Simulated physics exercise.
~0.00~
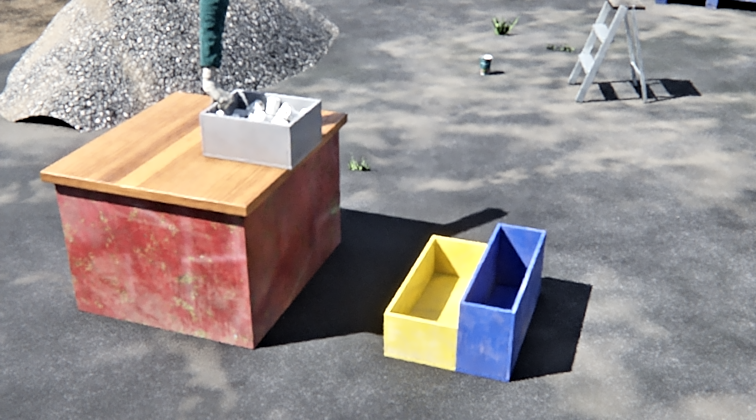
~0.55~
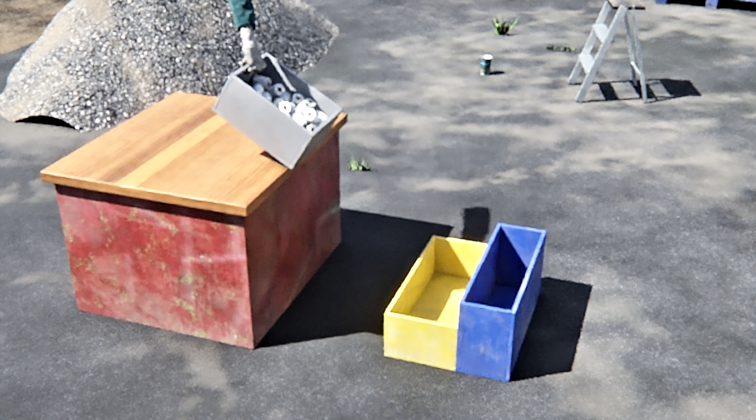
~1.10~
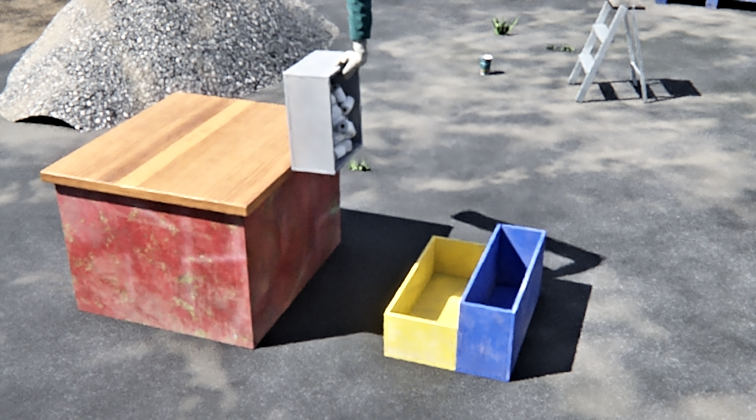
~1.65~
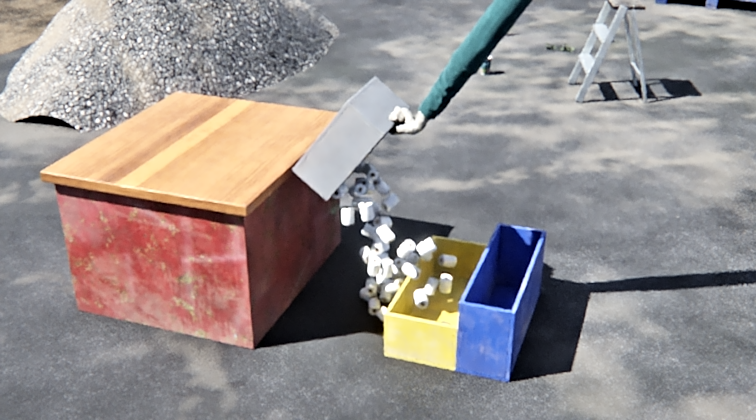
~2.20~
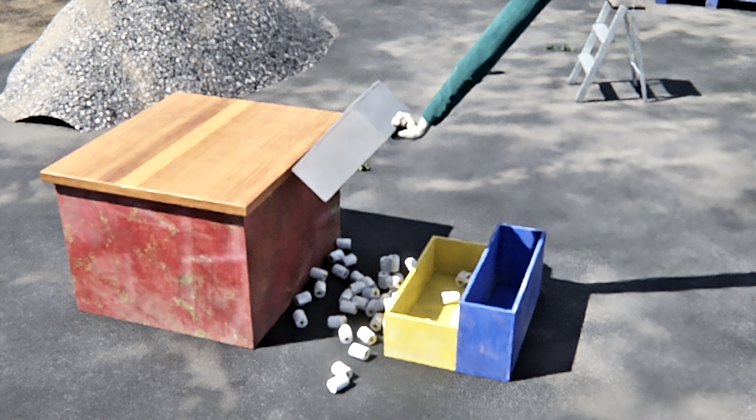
Grey box lifted off a bench by a green-sleeved arm, tipping white rolls mostly onto the ground, a few landing in the yellow trough.
